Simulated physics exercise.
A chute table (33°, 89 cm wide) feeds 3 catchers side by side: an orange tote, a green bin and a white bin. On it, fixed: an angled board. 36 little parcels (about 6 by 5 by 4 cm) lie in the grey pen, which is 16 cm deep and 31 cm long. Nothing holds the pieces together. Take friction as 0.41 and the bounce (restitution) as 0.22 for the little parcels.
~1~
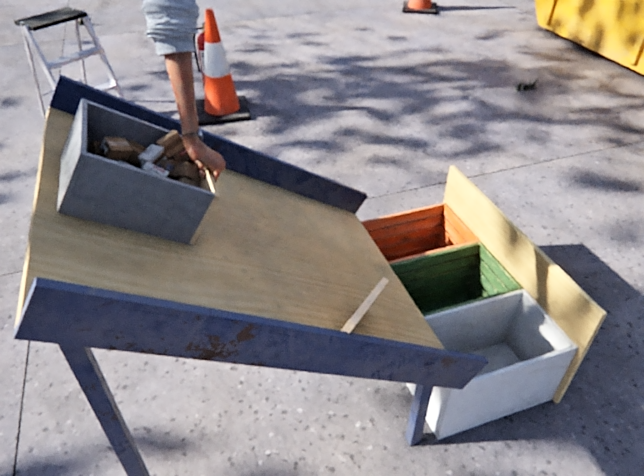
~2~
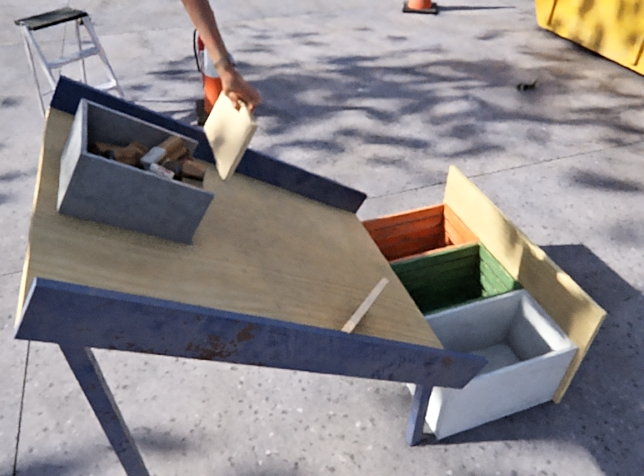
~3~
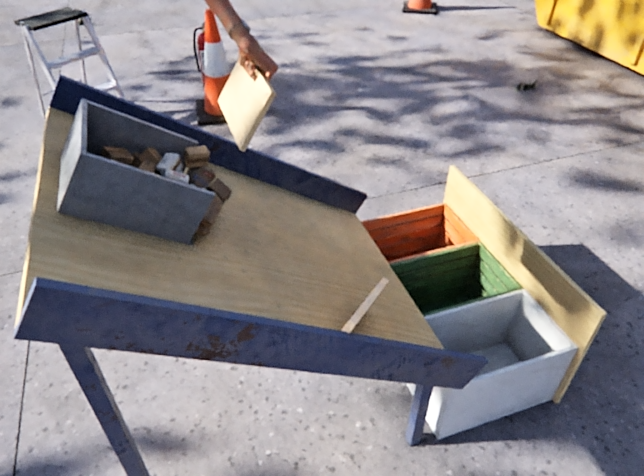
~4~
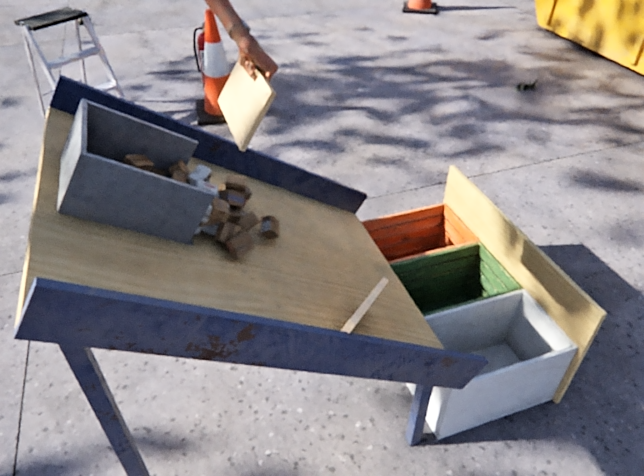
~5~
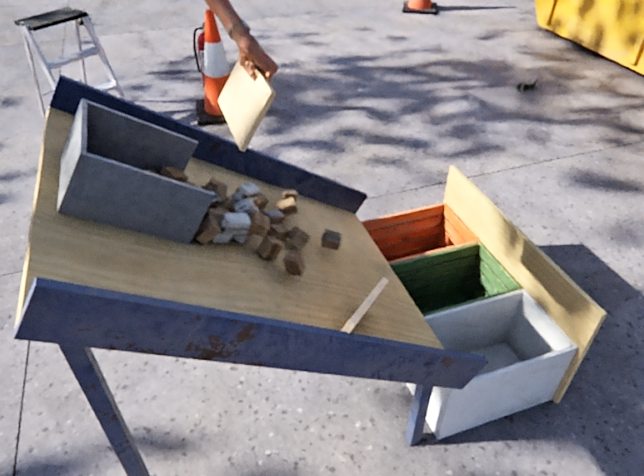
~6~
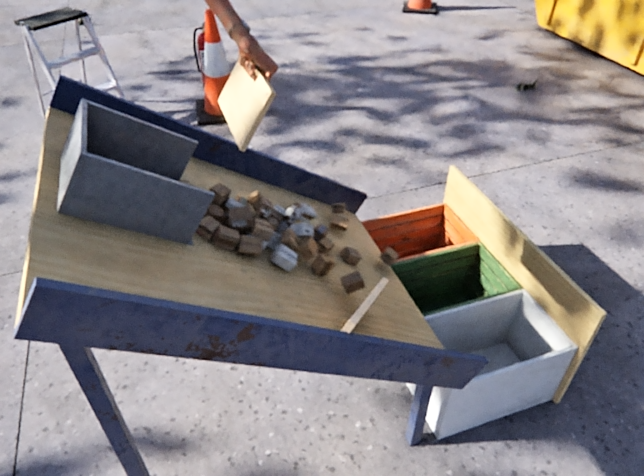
On sunlit paving, a hand lifting a panel from a grey pen, small brown and pale blocks sliding down a tilted table.
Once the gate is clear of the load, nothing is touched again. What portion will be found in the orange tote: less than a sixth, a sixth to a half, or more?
Ending in the orange tote: A sixth to a half of them.
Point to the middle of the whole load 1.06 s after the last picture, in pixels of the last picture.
Around (460, 305).
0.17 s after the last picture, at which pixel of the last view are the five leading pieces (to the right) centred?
Near (417, 270).
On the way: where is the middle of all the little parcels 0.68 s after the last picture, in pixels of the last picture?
Near (456, 307).
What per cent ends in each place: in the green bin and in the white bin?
About 65 and 5 per cent.
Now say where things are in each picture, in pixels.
In the first frame (we follow the rim corner now nearest the camera), grey pen at (87, 154); orange tote at (378, 265); nothing out yet.
In the second frame, grey pen at (87, 154).
In the third frame, grey pen at (87, 154); 10 out.
In the fourth frame, grey pen at (87, 154); 18 out, the lowest parcel at (271, 227).
In the fifth frame, grey pen at (87, 154); 30 out, the lowest parcel at (331, 240).
In the sixth frame, grey pen at (87, 154); orange tote at (378, 265); 36 out, the lowest parcel at (389, 257).
Then, 0.17 s after the last picture, 2 in the orange tote, 2 in the green bin and 32 on the slope.
Then, 0.38 s after the last picture, 4 in the orange tote, 9 in the green bin, 1 in the white bin, 14 on the slope and 8 in the air.
Then, 0.68 s after the last picture, 11 in the orange tote, 23 in the green bin, 1 in the white bin and 1 in the air.
Final count (1.06 s after the last picture), 11 in the orange tote, 24 in the green bin and 1 in the white bin. Asked share, 11 of 36, 31 per cent.
